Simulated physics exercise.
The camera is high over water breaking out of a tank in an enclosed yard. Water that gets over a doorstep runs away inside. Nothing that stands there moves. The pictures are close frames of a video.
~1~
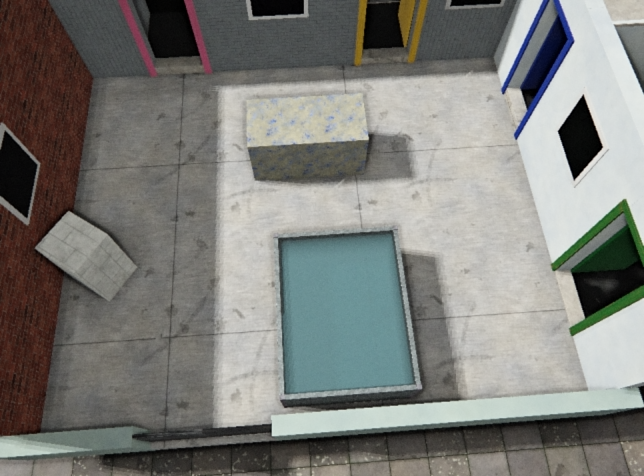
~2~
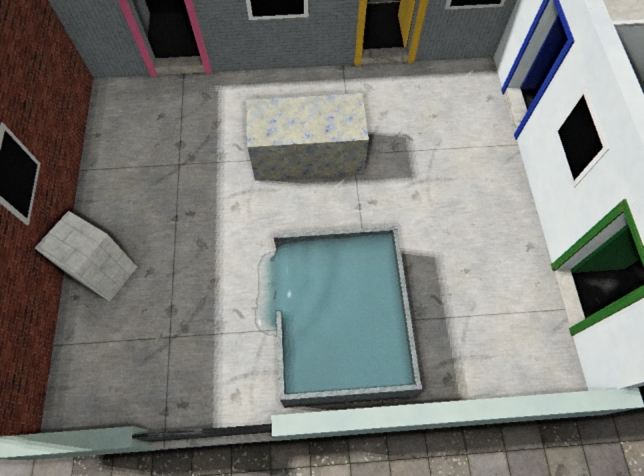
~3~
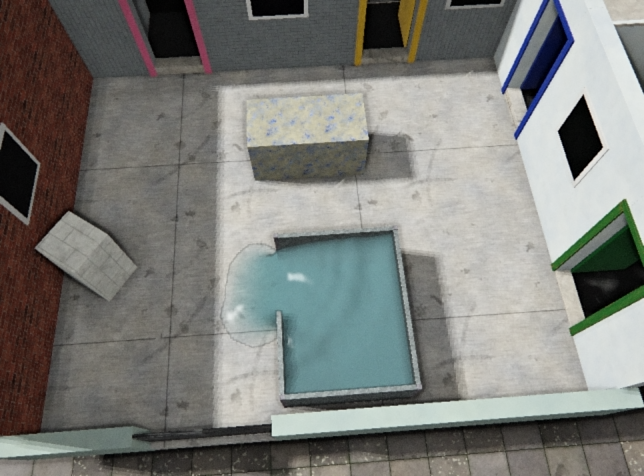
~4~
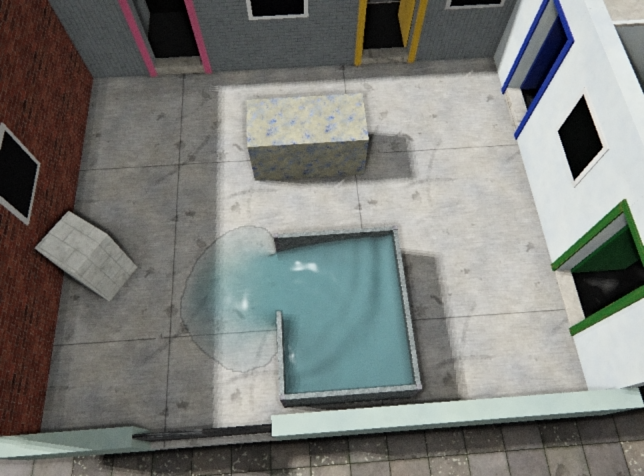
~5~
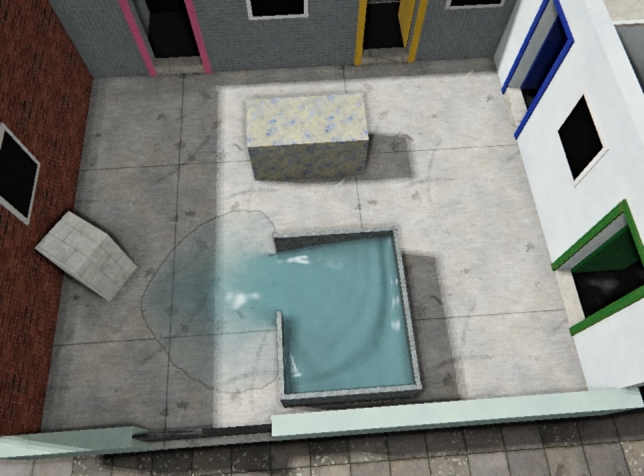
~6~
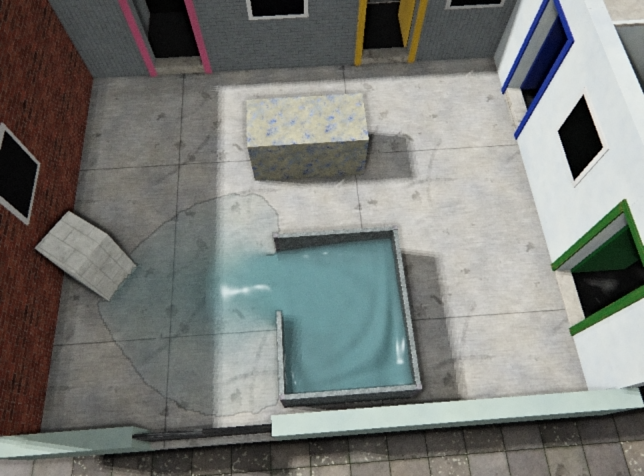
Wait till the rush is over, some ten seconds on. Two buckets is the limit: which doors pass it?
In the end: The blue door stays under that; the yellow door stays under that; the pink door stays under that; the green door stays under that.
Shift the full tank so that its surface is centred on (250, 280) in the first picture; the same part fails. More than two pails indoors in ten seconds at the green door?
In short: Green door floods.
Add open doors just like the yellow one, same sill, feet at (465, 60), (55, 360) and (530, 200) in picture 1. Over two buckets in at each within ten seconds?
In turn: Is under, goes over, stays under.
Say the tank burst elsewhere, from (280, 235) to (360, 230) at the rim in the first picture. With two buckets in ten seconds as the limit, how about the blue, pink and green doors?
In short: Blue door stays under; pink door takes less; green door takes more.
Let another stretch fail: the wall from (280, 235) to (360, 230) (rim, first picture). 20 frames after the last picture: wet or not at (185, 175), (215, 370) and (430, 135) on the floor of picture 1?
One after the other: Flooded, not flooded, under water.
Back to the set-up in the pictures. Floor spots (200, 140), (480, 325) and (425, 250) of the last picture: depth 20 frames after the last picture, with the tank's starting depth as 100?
In turn 2, 0 and 0 in a hundred.
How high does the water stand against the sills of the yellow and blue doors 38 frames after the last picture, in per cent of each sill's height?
About 20 and 0 per cent.
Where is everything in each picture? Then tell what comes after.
The tank at (343, 308) is whole and still, in the first frame.
The front is at (274, 255), out from the gap at (282, 286), in the second frame.
Water pours out at (282, 287) and has run to (228, 321), in the third frame.
The front is at (188, 316), out from the gap at (283, 288), in the fourth frame.
Water pours out at (283, 288) and has run to (149, 292), in the fifth frame.
Water pours out at (283, 288) and has run to (105, 302), in the sixth frame.
A moment on, water covers 30 % of the floor; the blue door not reached, the yellow door not reached, the pink door not reached, the green door not reached.
Next, water covers 35 % of the floor; the blue door not reached, the yellow door not reached, the pink door not reached, the green door not reached.
Then, water covers 40 % of the floor; the blue door not reached, the yellow door not reached, the pink door wet at the sill, nothing in, the green door not reached.
Later, water covers 65 % of the floor; the blue door not reached, the yellow door wet at the sill, nothing in, the pink door wet at the sill, nothing in, the green door not reached.
In the end, water covers 85 % of the floor; the blue door wet at the sill, nothing in, the yellow door wet at the sill, nothing in, the pink door wet at the sill, nothing in, the green door under two buckets in.
